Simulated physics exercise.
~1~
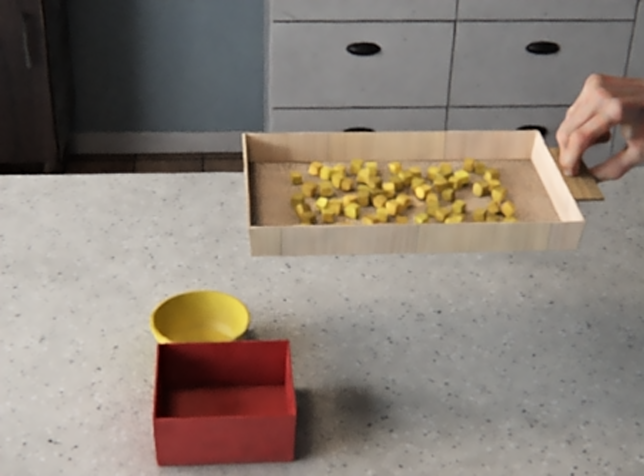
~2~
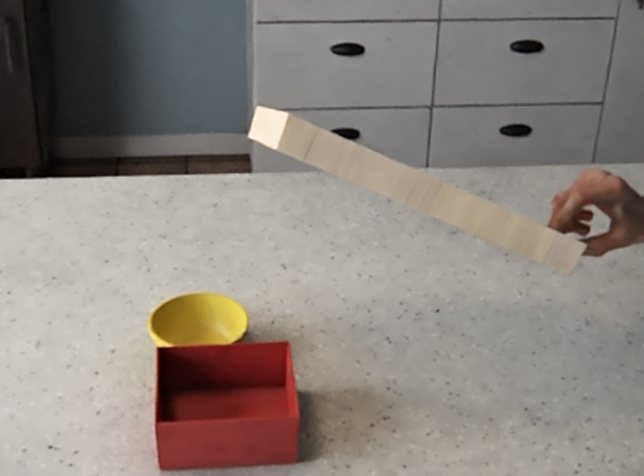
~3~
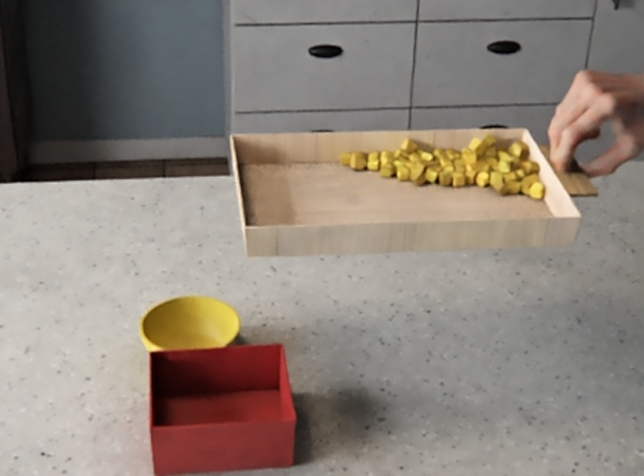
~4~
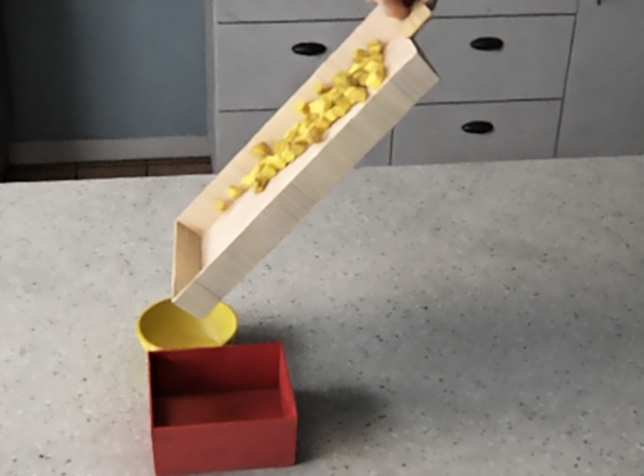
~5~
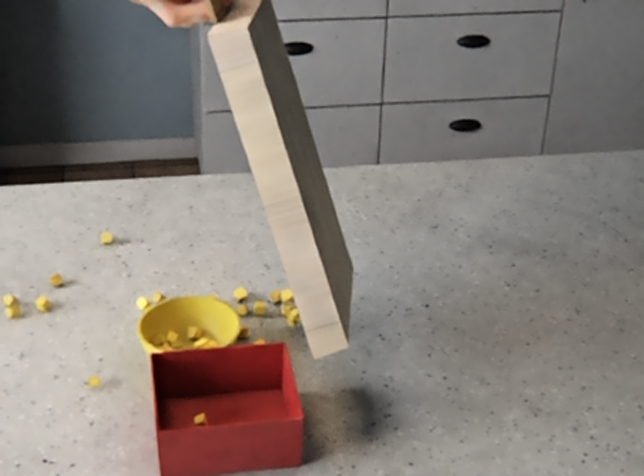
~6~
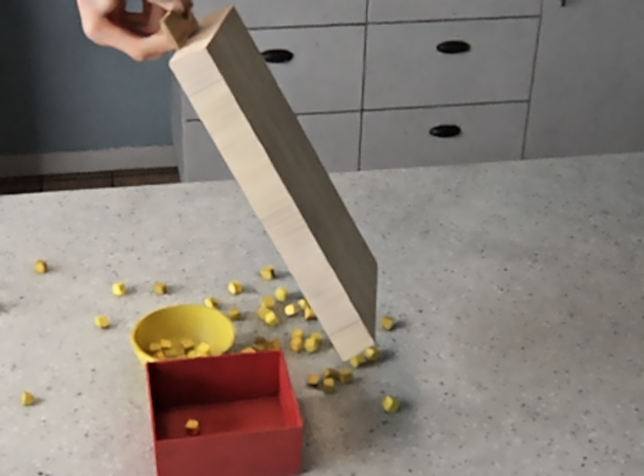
The footage shows a hand holding a wooden tray of small yellow cubes above a yellow bowl and a red container, tipping it rightward, levelling it, then tilting it steeply left until the cubes spill, some landing in the bowl, few in the container, and most scattered across the table.
